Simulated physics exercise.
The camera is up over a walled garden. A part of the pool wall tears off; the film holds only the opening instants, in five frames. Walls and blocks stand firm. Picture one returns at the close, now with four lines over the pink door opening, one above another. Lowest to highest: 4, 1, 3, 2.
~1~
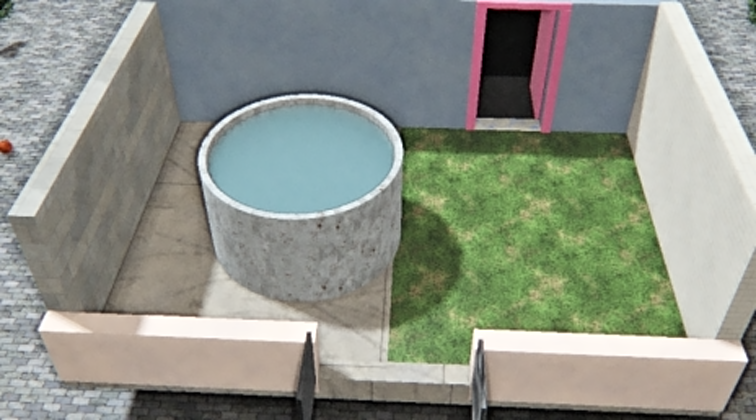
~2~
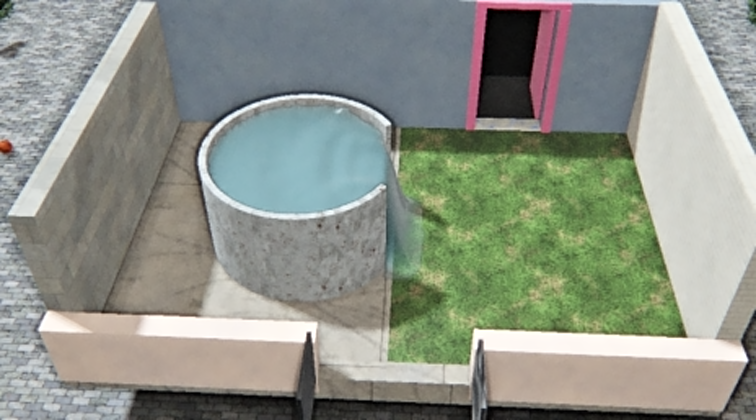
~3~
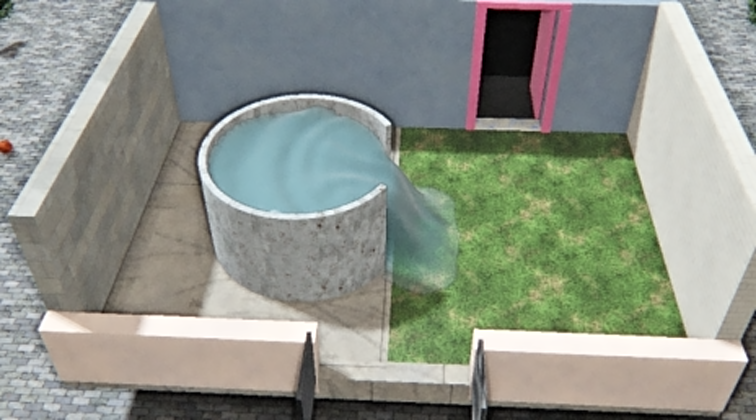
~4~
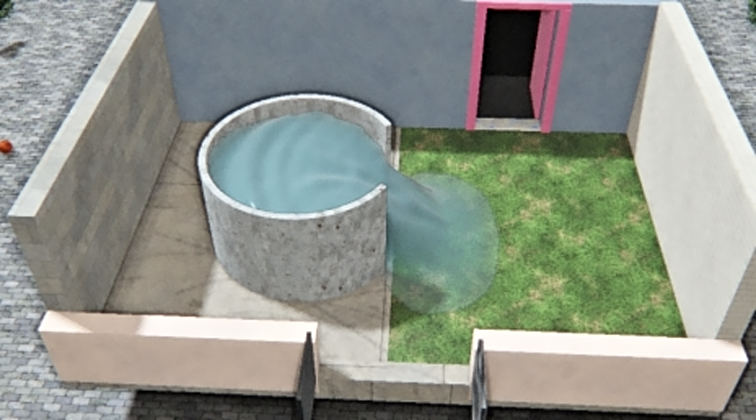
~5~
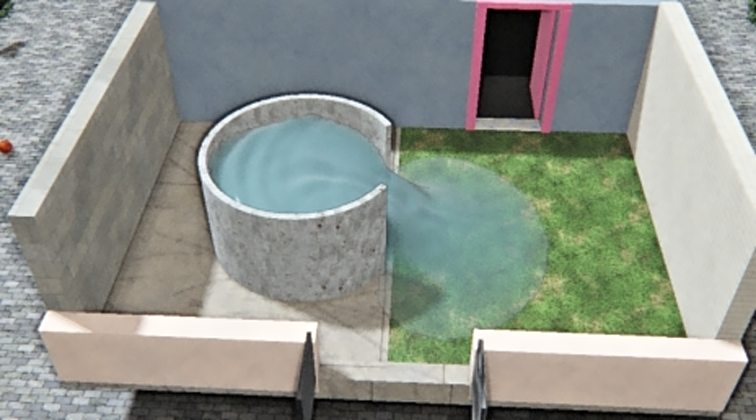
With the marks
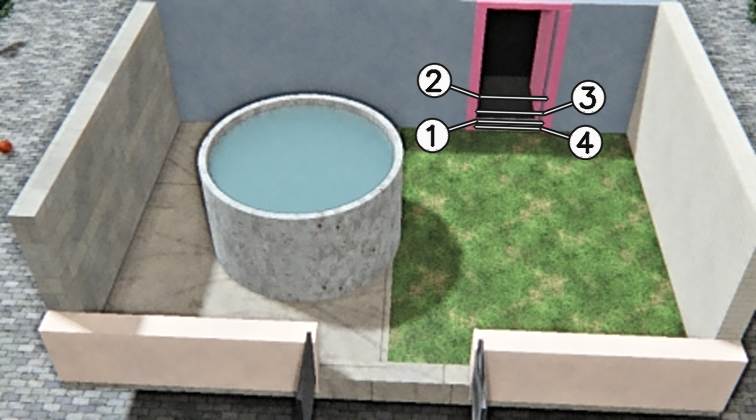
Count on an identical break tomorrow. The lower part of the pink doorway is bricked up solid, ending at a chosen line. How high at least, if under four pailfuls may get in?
Choose 3.
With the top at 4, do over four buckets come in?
Yes, that goes wrong.
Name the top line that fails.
1 it is.
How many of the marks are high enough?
Two of them.
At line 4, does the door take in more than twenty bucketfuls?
Yes, it does.
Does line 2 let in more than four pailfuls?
No, that is safe.
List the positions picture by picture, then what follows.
The first frame shows water in the pool at rest, its middle at (302, 157); foot of the pink doorway at (508, 130); open gate at (395, 323).
In the second frame, 2 % of the ground under water, visible out to (403, 273).
In the third frame, 5 % of the ground under water, visible out to (431, 190).
In the fourth frame, 11 % of the ground under water, visible out to (463, 300).
In the fifth frame, 20 % of the ground under water, visible out to (538, 274).
In white, 1 at (509, 122); 2 at (512, 97); 3 at (510, 112); 4 at (508, 127); from the bottom up 4, 1, 3, 2.
With 1, about 8 bucketfuls get in.
With 2, nothing gets over.
With 3, nothing gets over.
With 4, dozens of bucketfuls pour in.
